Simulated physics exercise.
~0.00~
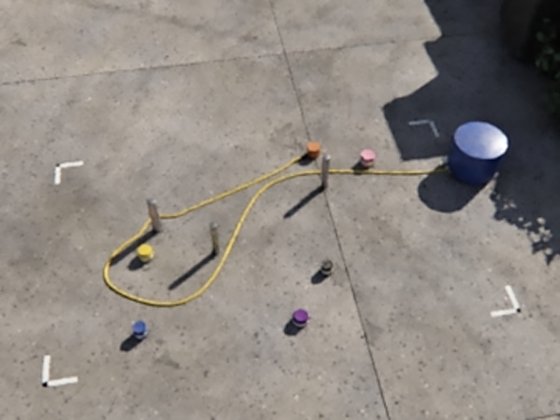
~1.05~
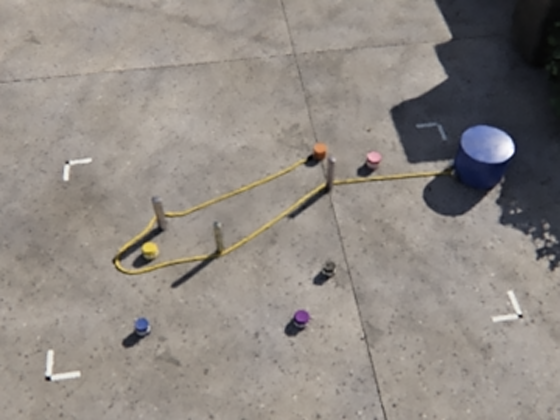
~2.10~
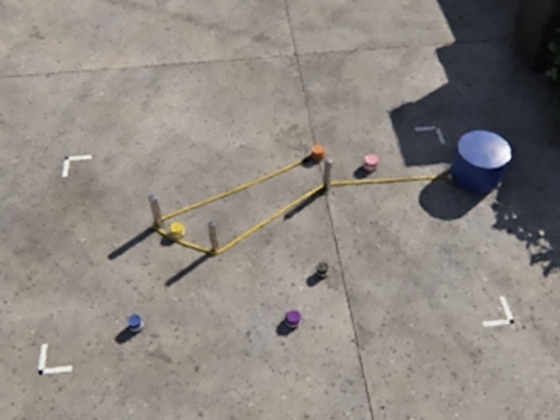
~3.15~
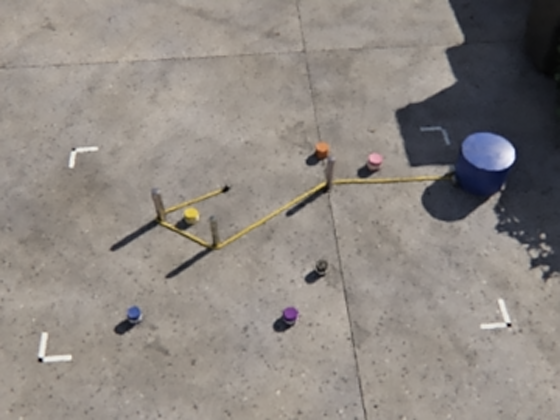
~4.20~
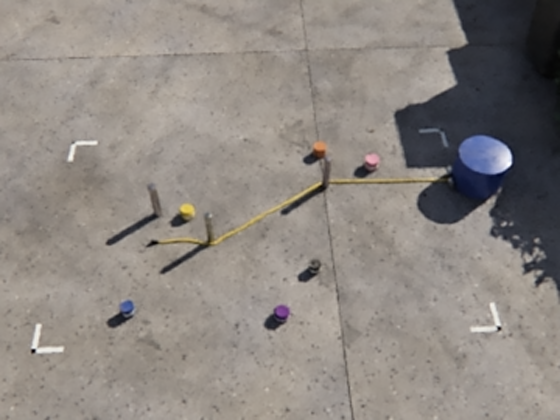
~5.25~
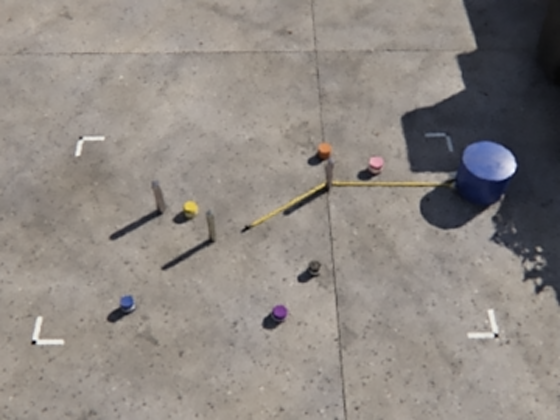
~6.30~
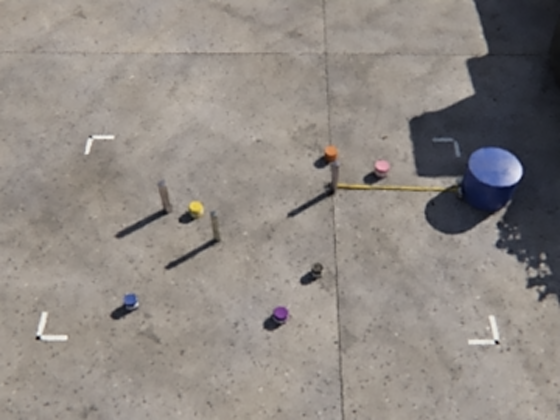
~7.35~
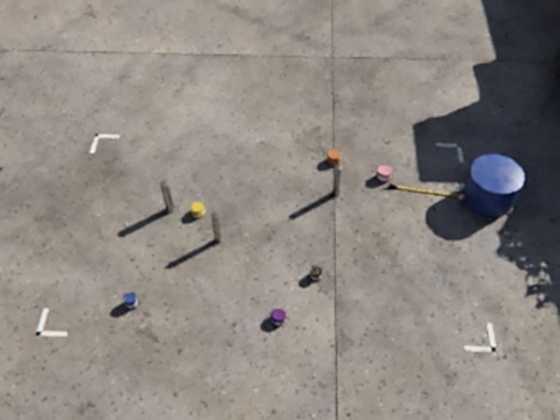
Blue drum reeling in a yellow cord around upright posts, nudging a yellow pot aside, until only a short length remains outside.
